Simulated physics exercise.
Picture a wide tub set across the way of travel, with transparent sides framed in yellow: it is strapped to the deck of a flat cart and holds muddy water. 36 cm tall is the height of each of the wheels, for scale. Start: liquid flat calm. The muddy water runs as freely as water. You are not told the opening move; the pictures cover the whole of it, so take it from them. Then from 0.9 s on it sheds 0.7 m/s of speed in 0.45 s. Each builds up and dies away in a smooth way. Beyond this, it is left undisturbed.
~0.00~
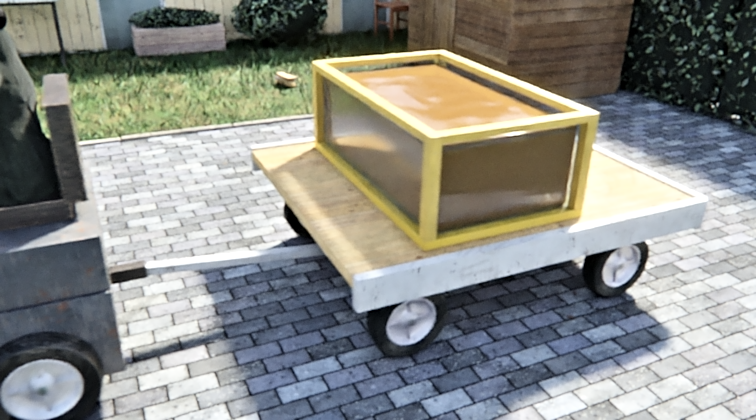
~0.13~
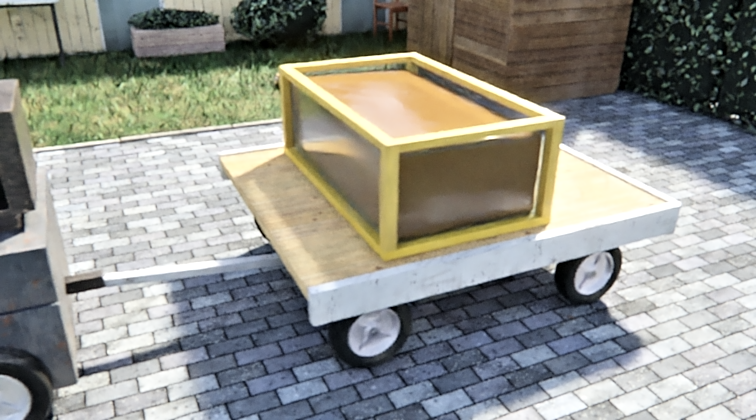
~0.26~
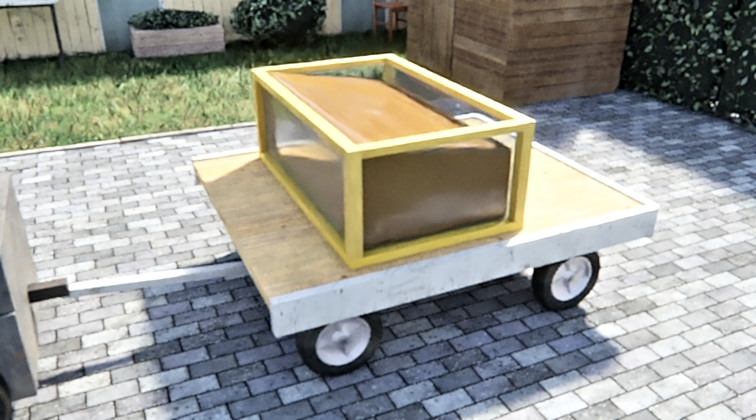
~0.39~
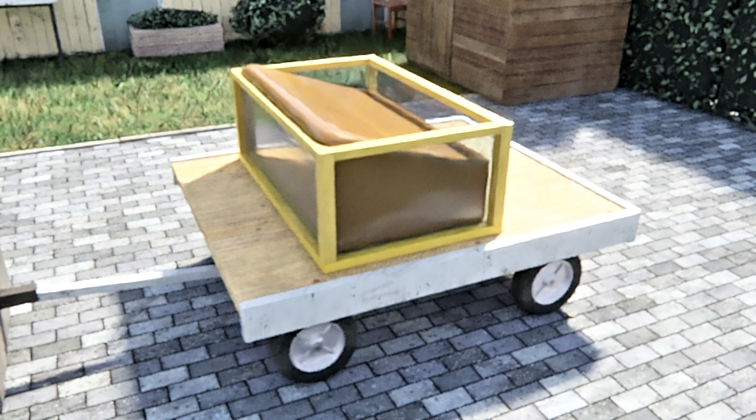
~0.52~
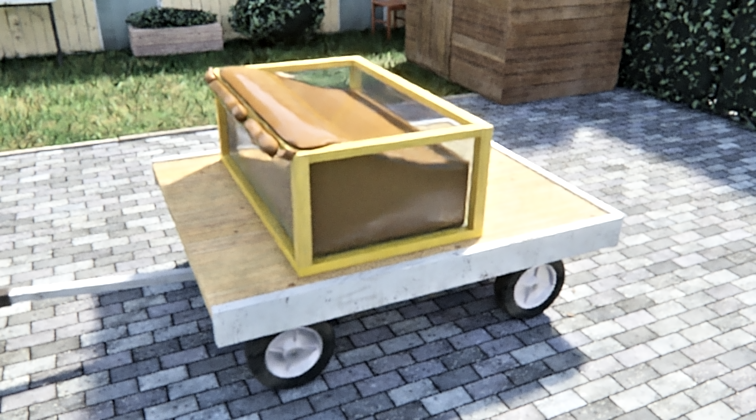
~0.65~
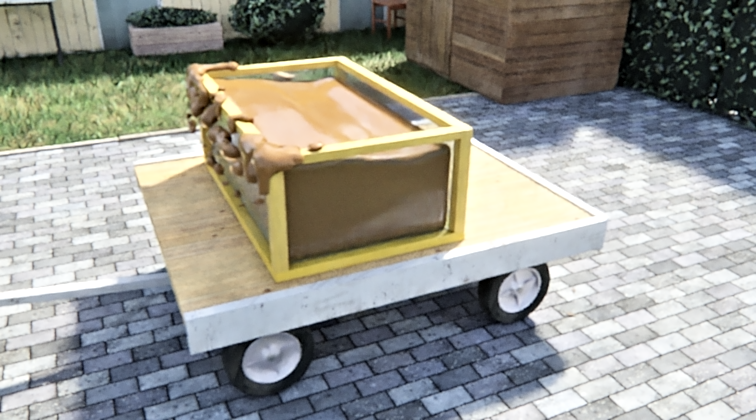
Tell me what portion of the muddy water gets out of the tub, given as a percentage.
A portion of about 7 per cent gets out.
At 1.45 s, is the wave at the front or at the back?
Forward end.
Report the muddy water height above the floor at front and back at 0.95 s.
The surface sits near 30 cm in front and near 48 cm at the rear.
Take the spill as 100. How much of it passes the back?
Near 10 per cent of the spill.
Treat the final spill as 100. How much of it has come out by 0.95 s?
Near 10 in a hundred.
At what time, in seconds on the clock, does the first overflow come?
About 0.8 seconds.
By 0.95 s the surface is 30 cm up at the front and 47 cm at the back; 1 per cent is out, over the front.
By 1.45 s the surface is 52 cm up at the front and 25 cm at the back; 1 per cent is out, over the front.
By 1.95 s the surface is 26 cm up at the front and 49 cm at the back; 5 per cent is out, over the front.
By 4.34 s 7 per cent is out, over the front, 23 of 319 litres.
